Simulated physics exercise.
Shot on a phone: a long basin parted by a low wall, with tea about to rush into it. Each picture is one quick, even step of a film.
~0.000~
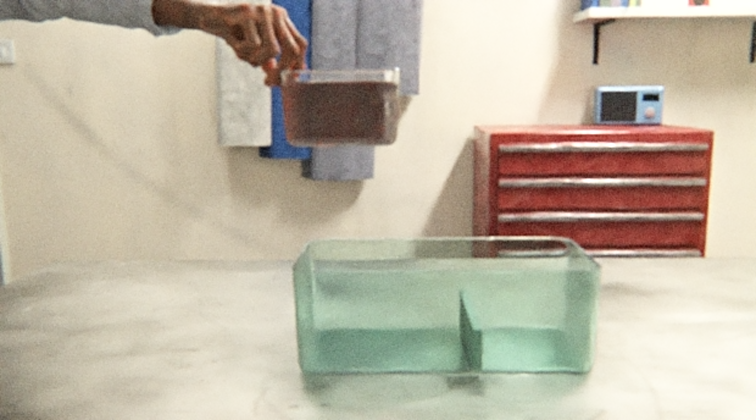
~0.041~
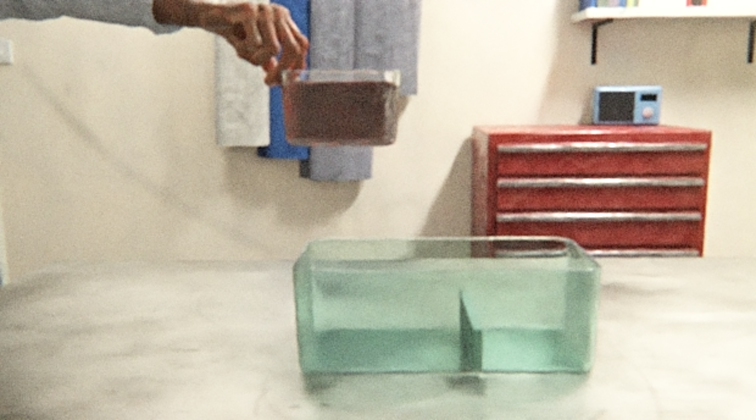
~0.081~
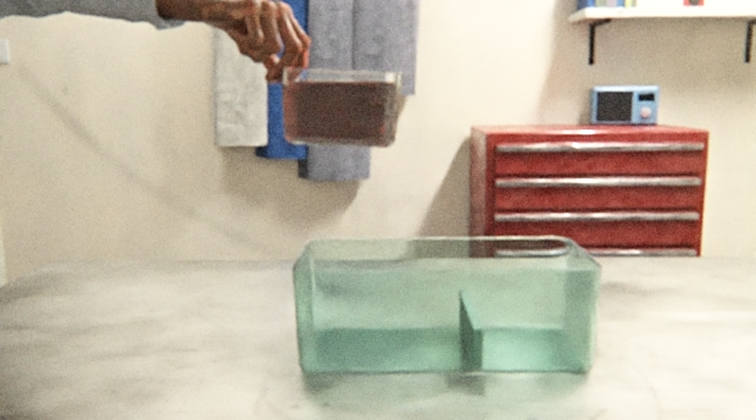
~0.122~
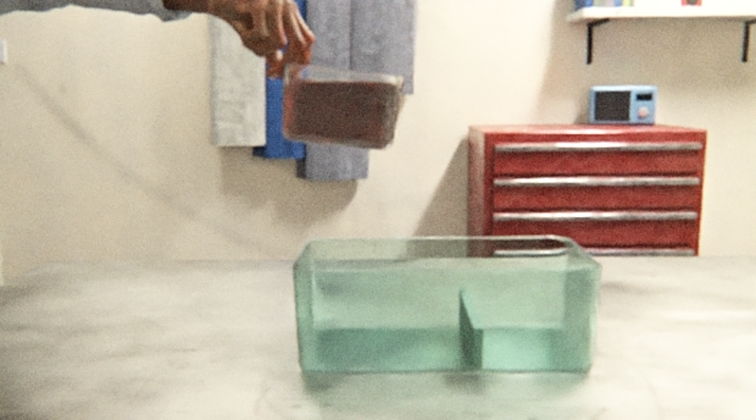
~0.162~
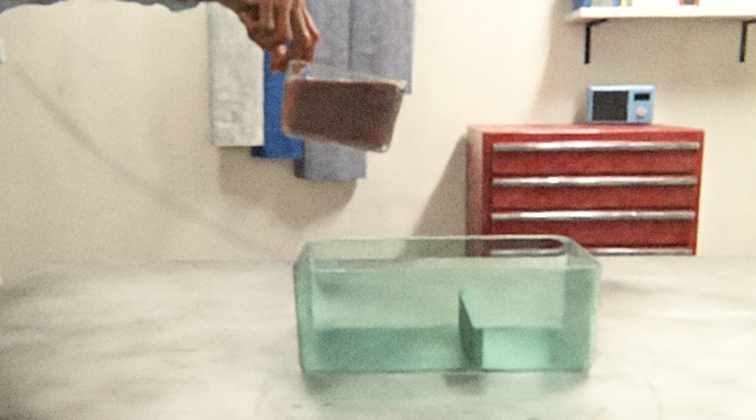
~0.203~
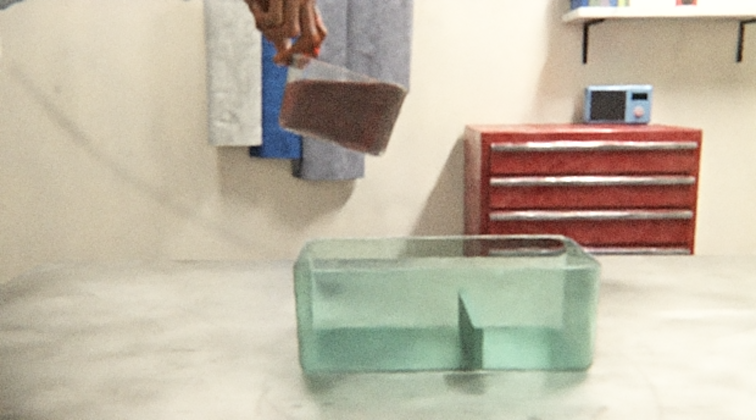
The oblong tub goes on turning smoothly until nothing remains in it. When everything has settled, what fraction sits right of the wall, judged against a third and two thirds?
I'd put the amount right of the wall between the two marks of a third and two thirds.
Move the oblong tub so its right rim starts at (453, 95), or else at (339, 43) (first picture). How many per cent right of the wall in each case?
80 % and 10 %.
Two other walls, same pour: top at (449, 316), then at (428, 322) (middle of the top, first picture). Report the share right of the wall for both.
The first position gives around 65 percent, the second around 75 percent.
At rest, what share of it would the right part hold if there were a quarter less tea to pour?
15 per cent or so.
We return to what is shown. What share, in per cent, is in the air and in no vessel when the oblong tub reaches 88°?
Some 50 per cent.
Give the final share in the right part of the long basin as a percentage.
It works out to around 40 percent.
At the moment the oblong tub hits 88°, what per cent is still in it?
Roughly 35 percent.
A moment on, the oblong tub is tipped on its side and 36 per cent is still to pour, 5 is left of the wall and 10 right of it.
Next, the oblong tub is tipped right over and 3 per cent is still to pour, 48 is left of the wall and 42 right of it.
Then the oblong tub is tipped right over and 0 per cent is still to pour, 56 is left of the wall and 41 right of it.
Later the oblong tub is tipped right over and 0 per cent is still to pour, 56 is left of the wall and 42 right of it.
At rest 56 per cent lies left of the wall, 42 right of it and 2 outside.
